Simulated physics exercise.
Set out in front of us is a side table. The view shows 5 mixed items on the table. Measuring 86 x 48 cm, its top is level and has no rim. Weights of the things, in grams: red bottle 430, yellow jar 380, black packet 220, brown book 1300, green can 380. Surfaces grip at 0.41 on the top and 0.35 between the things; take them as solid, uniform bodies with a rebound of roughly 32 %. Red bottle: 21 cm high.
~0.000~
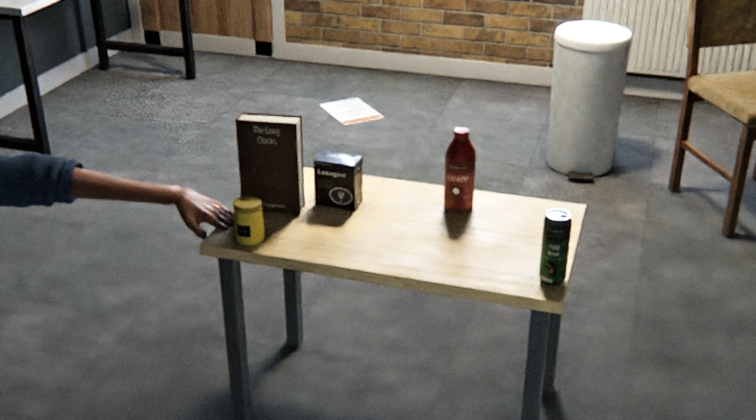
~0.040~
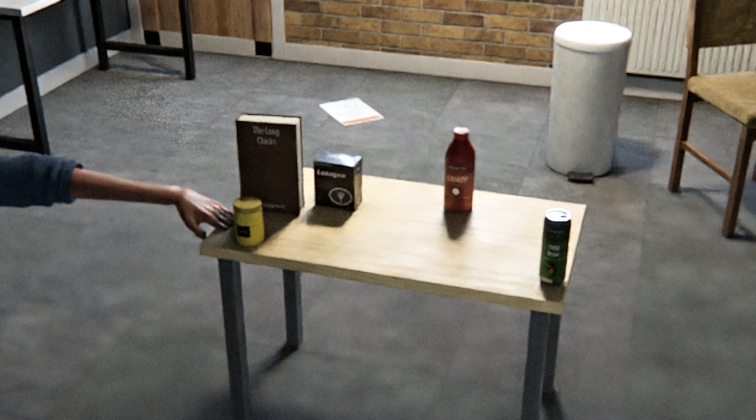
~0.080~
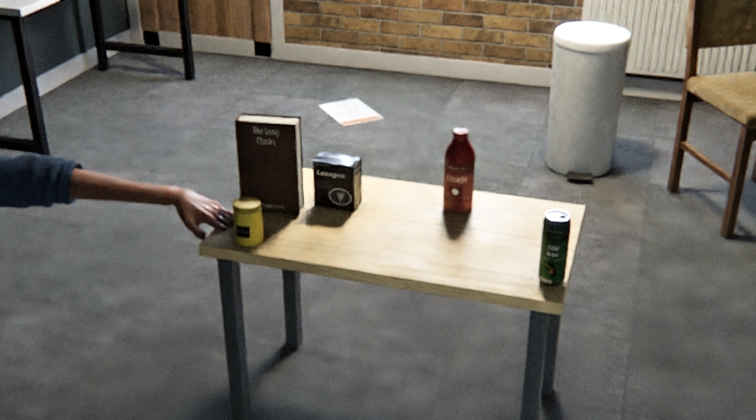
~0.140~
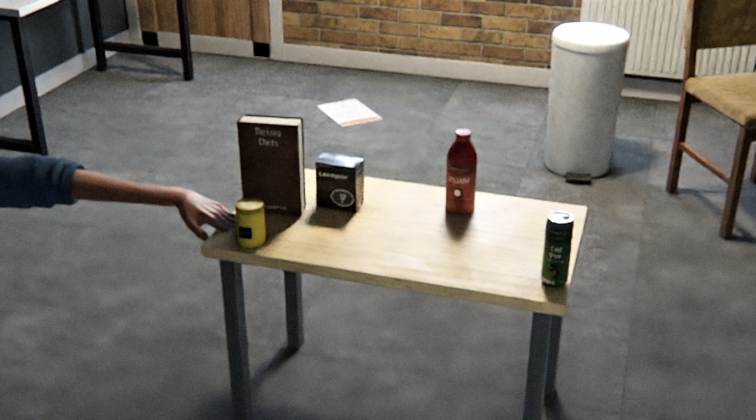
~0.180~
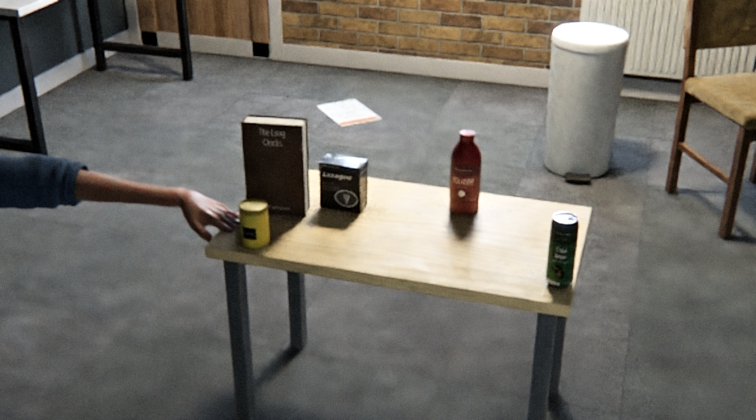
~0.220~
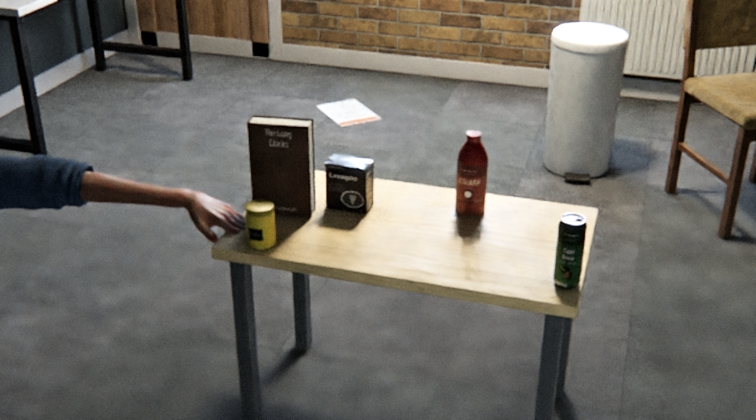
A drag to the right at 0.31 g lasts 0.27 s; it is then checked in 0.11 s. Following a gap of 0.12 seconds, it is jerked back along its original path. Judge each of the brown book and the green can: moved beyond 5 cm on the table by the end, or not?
As I see it, the brown book stays around its mark; the green can ends off its mark.
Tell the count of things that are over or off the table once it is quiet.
It adds up to 1.
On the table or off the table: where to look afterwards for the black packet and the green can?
Well, the black packet is still in bounds, and the green can is out of bounds.
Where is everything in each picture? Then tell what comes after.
Brown book (271, 164); green can (555, 248), in the first picture.
Black packet (338, 181); red bottle (460, 170), in the second picture.
Yellow jar (248, 221); black packet (338, 181), in the third picture.
Table along by 1 cm; red bottle (462, 171); yellow jar (250, 222), in the fourth picture.
Table along by 2 cm; black packet (344, 183); red bottle (466, 171), in the fifth picture.
Table along by 4 cm; brown book (283, 167); green can (570, 252), in the sixth picture.
After 0.52 s, table along by 16 cm; green can now off the table; brown book moved 4 cm near (342, 175); red bottle moved 4 cm.
After 0.82 s, table along by 5 cm; brown book moved 4 cm near (302, 170); yellow jar moved 4 cm; black packet moved 4 cm.
After 1.02 s, things are still on the move.
In the end (1.6 s), off the table, green can; the other 4 under 5 cm from the start. At the end, from the last picture's camera, brown book near (268, 165).
